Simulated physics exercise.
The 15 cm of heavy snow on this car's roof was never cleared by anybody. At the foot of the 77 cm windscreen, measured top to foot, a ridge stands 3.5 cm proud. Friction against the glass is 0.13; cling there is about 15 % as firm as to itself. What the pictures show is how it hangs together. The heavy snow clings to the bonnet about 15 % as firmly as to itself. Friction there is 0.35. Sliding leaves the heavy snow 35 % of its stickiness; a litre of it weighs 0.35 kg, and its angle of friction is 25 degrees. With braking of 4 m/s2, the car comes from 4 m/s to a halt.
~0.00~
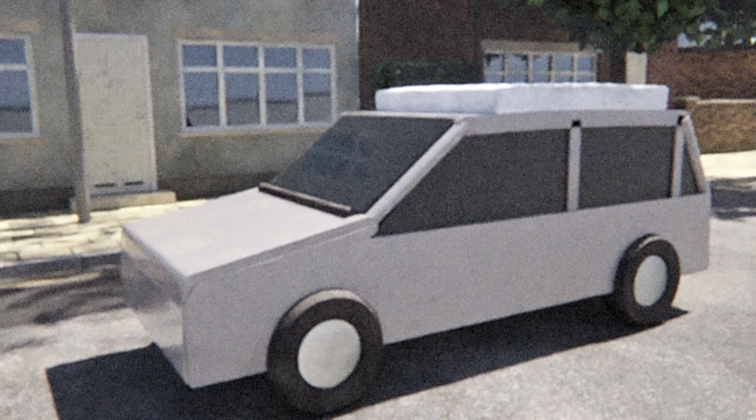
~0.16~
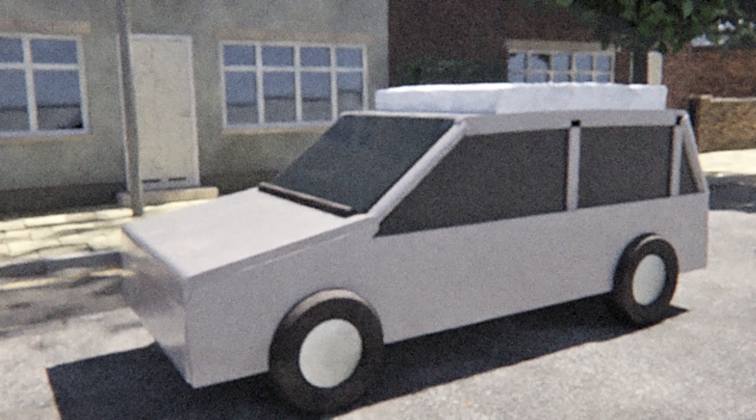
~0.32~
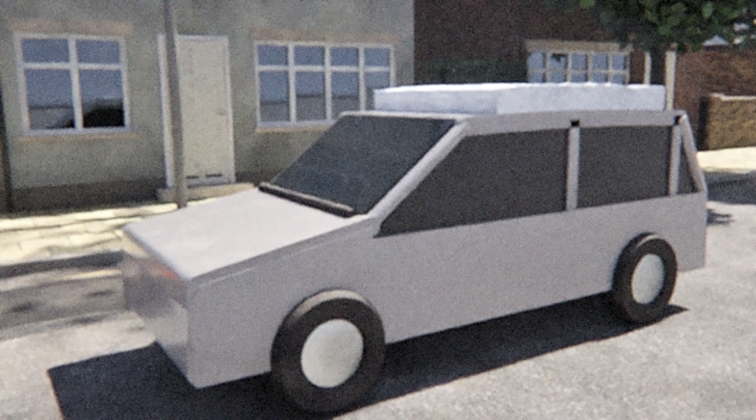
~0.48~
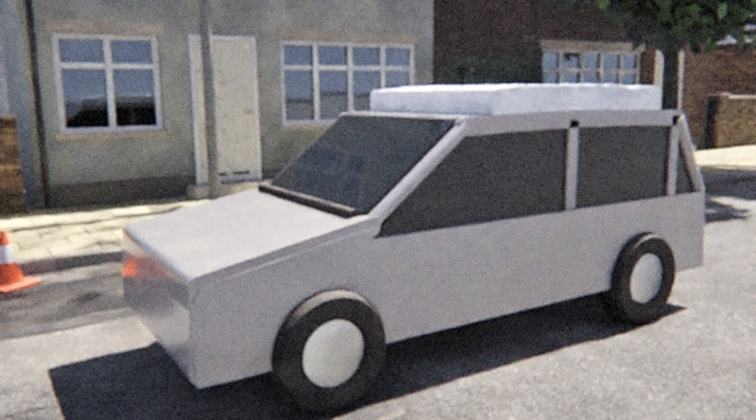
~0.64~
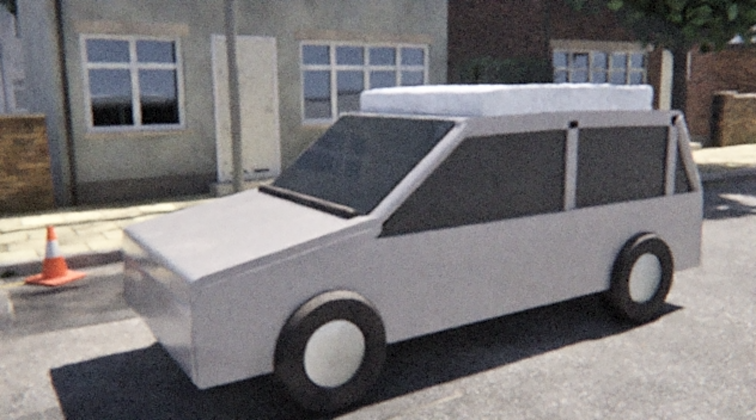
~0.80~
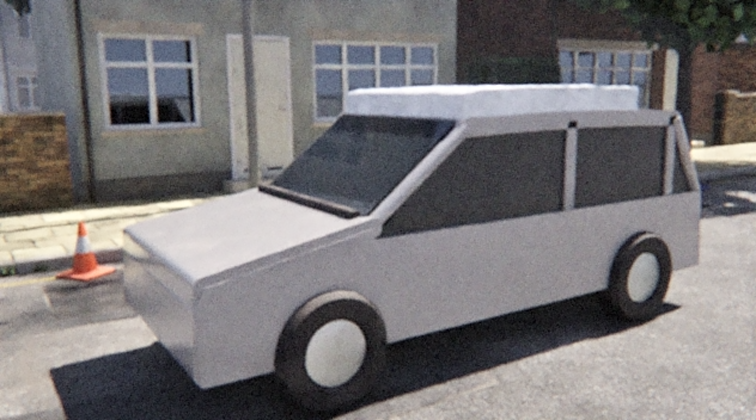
A thick white slab of snow slid forward in one piece along a pale grey car's roof toward the windscreen, barely shifting at first, as the car rolled left past houses, slowing down.
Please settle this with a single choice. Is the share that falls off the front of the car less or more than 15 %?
The share that falls off the front of the car comes out less.
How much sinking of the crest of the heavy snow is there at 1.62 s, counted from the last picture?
The gap comes to some 0 centimetres.
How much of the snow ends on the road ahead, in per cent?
Estimate: Some 5 per cent.
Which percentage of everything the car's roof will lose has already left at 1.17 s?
Roughly 40 %.
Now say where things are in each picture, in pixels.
In the first frame, front end of the heavy snow at (497, 89).
In the second frame, front end of the heavy snow at (497, 89).
In the third frame, front end of the heavy snow at (496, 95), its middle shifted 6 mm.
In the fourth frame, front end of the heavy snow at (492, 96), its middle shifted 3.7 cm.
In the fifth frame, front end of the heavy snow at (482, 98), its middle shifted 11 cm.
In the sixth frame, front end of the heavy snow at (464, 99), its middle shifted 23 cm.
By 1.17 s, 68 % of the snow is on the roof, 32 % on the glass, none on the bonnet and none has gone off the nose.
By 1.62 s, 32 % of the snow is on the roof, 40 % on the glass, 28 % on the bonnet and none has gone off the nose.
By 2.06 s, 20 % of the snow is on the roof, 36 % on the glass, 41 % on the bonnet and 4 % has gone off the nose.
By 2.50 s, 18 % of the snow is on the roof, 37 % on the glass, 40 % on the bonnet and 5 % has gone off the nose.
By 3.40 s, at the end, 18 % of the snow is on the roof, 36 % on the glass, 41 % on the bonnet and 5 % has gone off the nose.
